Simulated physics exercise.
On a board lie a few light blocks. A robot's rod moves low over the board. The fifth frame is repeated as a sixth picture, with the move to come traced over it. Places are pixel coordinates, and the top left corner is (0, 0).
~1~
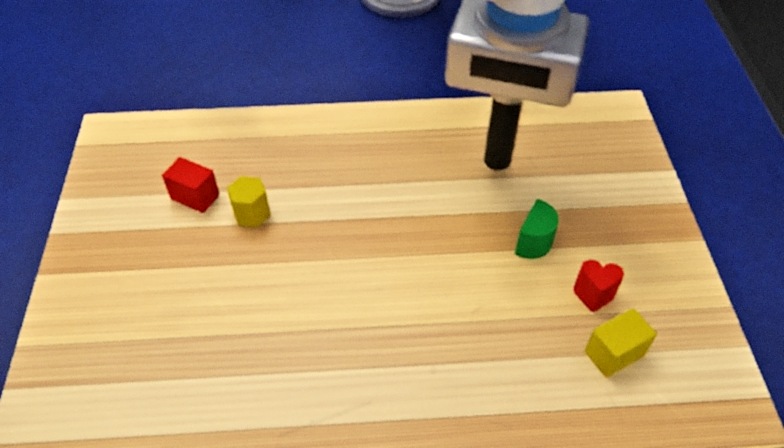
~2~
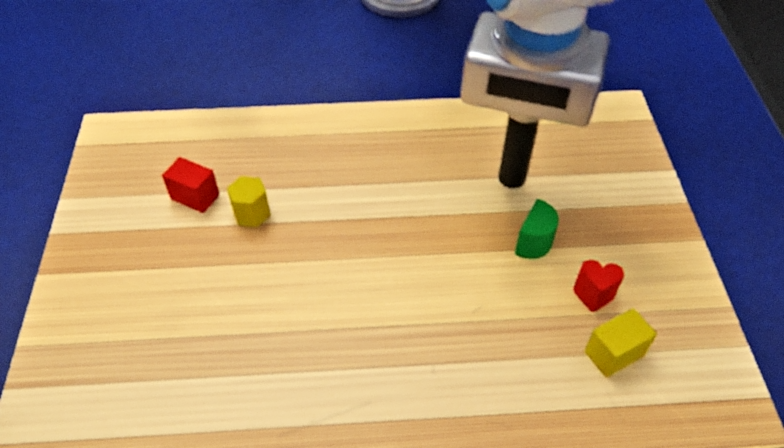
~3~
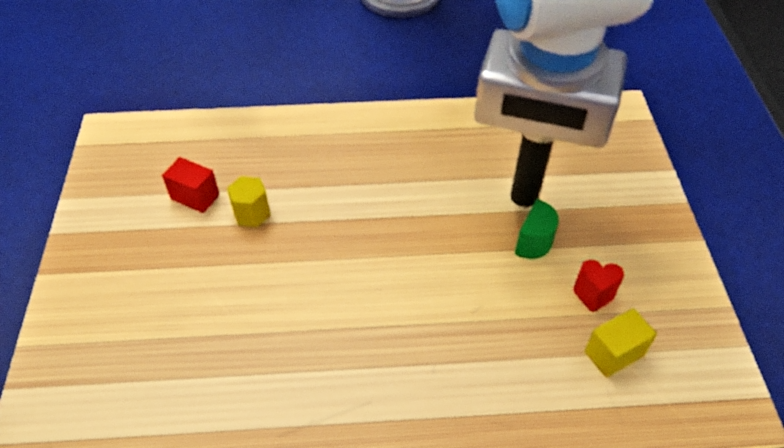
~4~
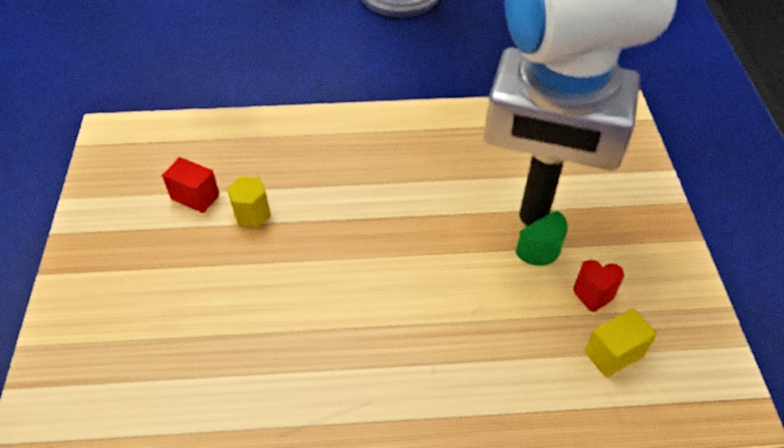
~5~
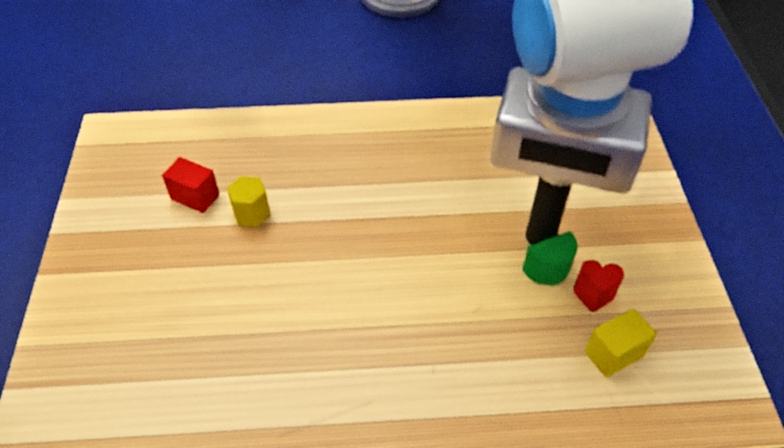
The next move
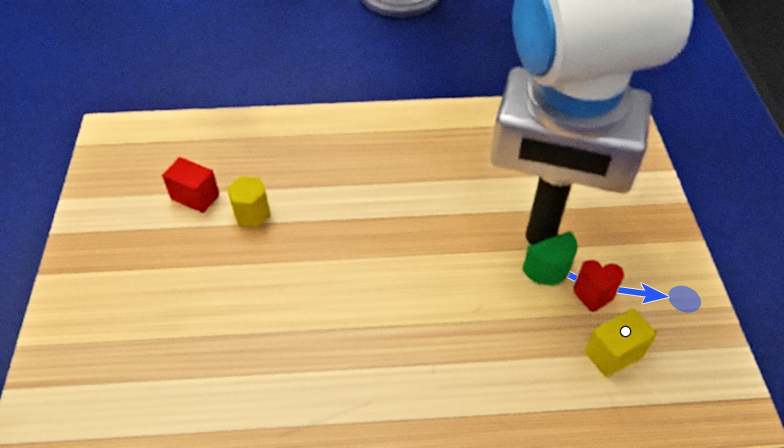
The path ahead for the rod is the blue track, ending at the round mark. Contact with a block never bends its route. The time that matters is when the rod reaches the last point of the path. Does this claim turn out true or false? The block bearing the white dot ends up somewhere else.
The statement is false.
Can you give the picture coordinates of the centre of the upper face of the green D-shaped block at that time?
The middle of the upper face of the green D-shaped block will lie at about (574, 278) in the picture.
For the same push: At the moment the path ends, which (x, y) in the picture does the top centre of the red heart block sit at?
So, by the moment the path ends, you'll find the top centre of the red heart block at (641, 295).
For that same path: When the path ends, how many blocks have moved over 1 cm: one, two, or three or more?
Going by the path, two blocks will move.
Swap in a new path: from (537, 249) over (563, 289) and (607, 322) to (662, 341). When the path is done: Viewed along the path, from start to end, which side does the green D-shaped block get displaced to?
The shift is rightward.
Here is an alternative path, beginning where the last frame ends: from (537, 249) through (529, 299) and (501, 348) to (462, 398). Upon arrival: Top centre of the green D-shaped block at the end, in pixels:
Final place: (566, 284).
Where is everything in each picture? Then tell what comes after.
The first picture shows rod's lower end at (497, 161); green D-shaped block at (541, 219); red heart block at (603, 273); yellow oblong at (626, 332).
The second picture shows rod at (512, 179); blocks still.
The third picture shows rod at (525, 197); blocks still.
The fourth picture shows rod at (534, 217); green D-shaped block at (548, 228).
The fifth picture shows rod at (540, 237); green D-shaped block at (557, 248); red heart block at (603, 273); yellow oblong at (626, 332).
Drawn move, from (537, 249) through (578, 279) and (630, 292) to (685, 299); the dot is on the yellow oblong.
On the path given first. One third of the way, rod at (582, 268); green D-shaped block at (574, 277), turned 55° clockwise; red heart block at (618, 289), turned 65° anticlockwise.
Two thirds of the way, rod at (636, 280); green D-shaped block at (574, 278), turned 55° clockwise; red heart block at (640, 295).
At the end, rod at (691, 288); green D-shaped block at (574, 278), turned 55° clockwise; red heart block at (641, 295); yellow oblong still.
